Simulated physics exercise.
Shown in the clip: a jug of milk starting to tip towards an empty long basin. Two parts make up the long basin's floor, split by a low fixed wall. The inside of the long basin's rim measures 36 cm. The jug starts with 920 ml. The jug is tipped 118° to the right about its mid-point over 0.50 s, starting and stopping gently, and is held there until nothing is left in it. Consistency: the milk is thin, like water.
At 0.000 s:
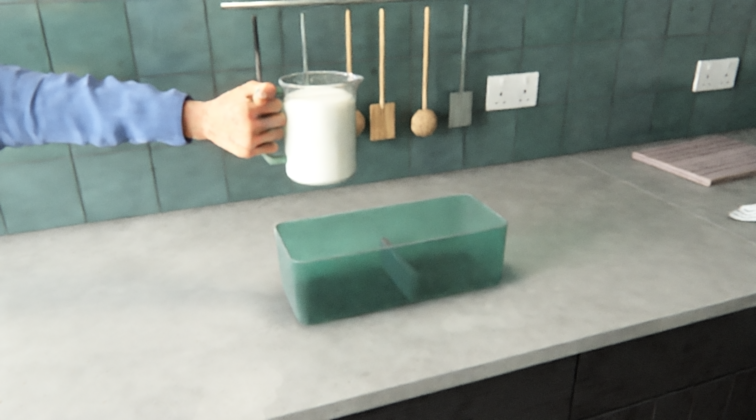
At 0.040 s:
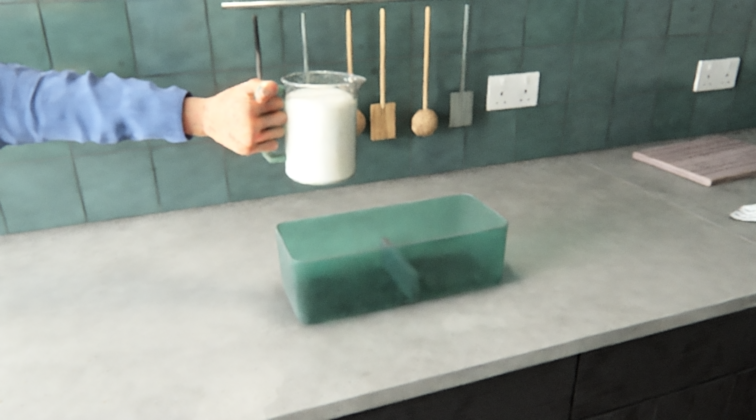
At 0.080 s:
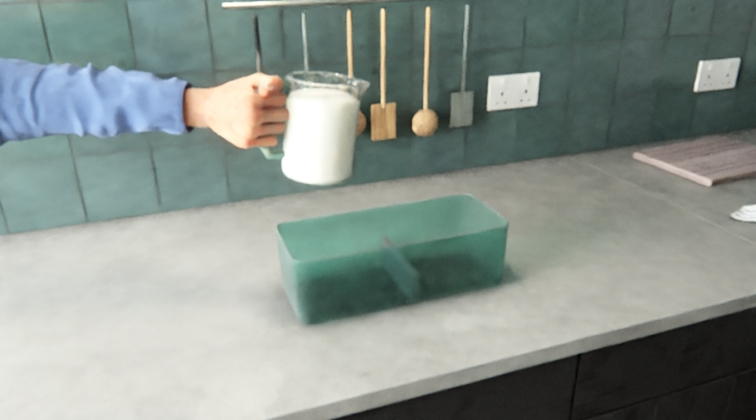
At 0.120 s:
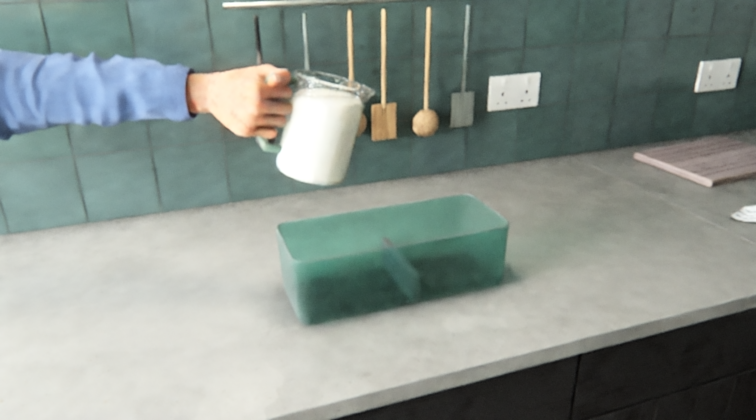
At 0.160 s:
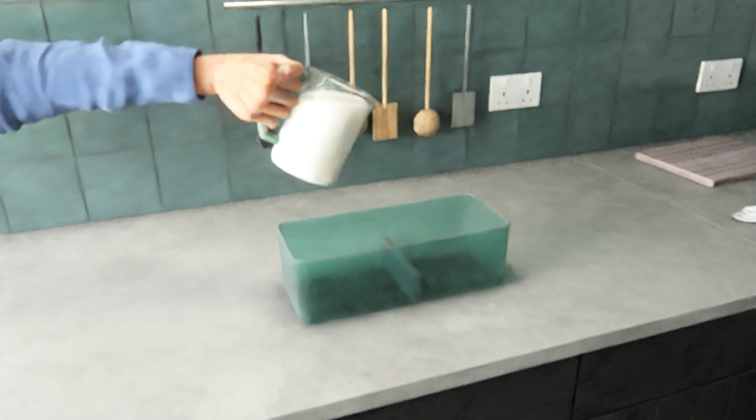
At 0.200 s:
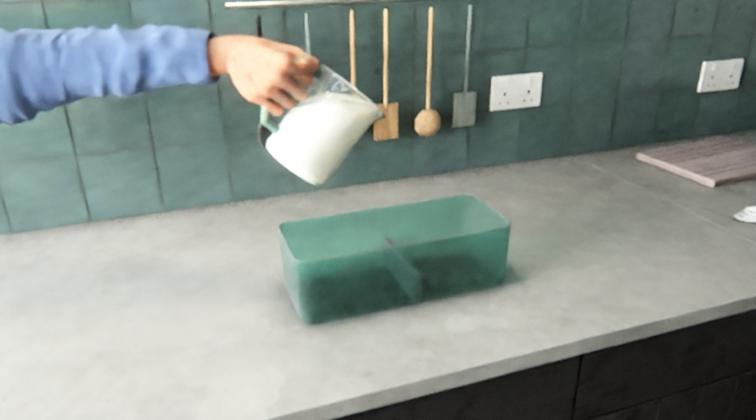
On a grey kitchen counter, a hand in a blue sleeve held a glass jug of milk above an empty green divided basin, then gradually tilted the jug to the right.
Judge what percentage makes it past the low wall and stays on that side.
Some 62 per cent makes it over and stays.
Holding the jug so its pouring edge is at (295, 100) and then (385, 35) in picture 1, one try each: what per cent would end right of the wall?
10 per cent first, 85 per cent second.
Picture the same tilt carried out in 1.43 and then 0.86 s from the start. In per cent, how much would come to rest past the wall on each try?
Around 80 per cent first, around 75 per cent next.
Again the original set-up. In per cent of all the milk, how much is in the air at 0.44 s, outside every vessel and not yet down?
32 per cent.
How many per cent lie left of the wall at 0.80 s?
I'd put it near 30 percent.
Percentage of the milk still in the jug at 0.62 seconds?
Near 10 percent, more or less.
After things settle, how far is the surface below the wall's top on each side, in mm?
Close to 40 mm left and close to 26 mm right.
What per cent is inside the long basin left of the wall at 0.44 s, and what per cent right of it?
I'd say some 0 in a hundred on the left and 16 on the right.
By 0.44 s the tilt is 114° and 52 per cent is still to pour, 0 is left of the wall and 15 right of it.
By 0.62 s the tilt is 118° and 10 per cent is still to pour, 20 is left of the wall and 47 right of it.
By 0.80 s the tilt is 118° and 0 per cent is still to pour, 31 is left of the wall and 61 right of it.
By 1.00 s the tilt is 118° and 0 per cent is still to pour, 34 is left of the wall and 62 right of it.
At rest 34 per cent lies left of the wall, 62 right of it and 4 outside.
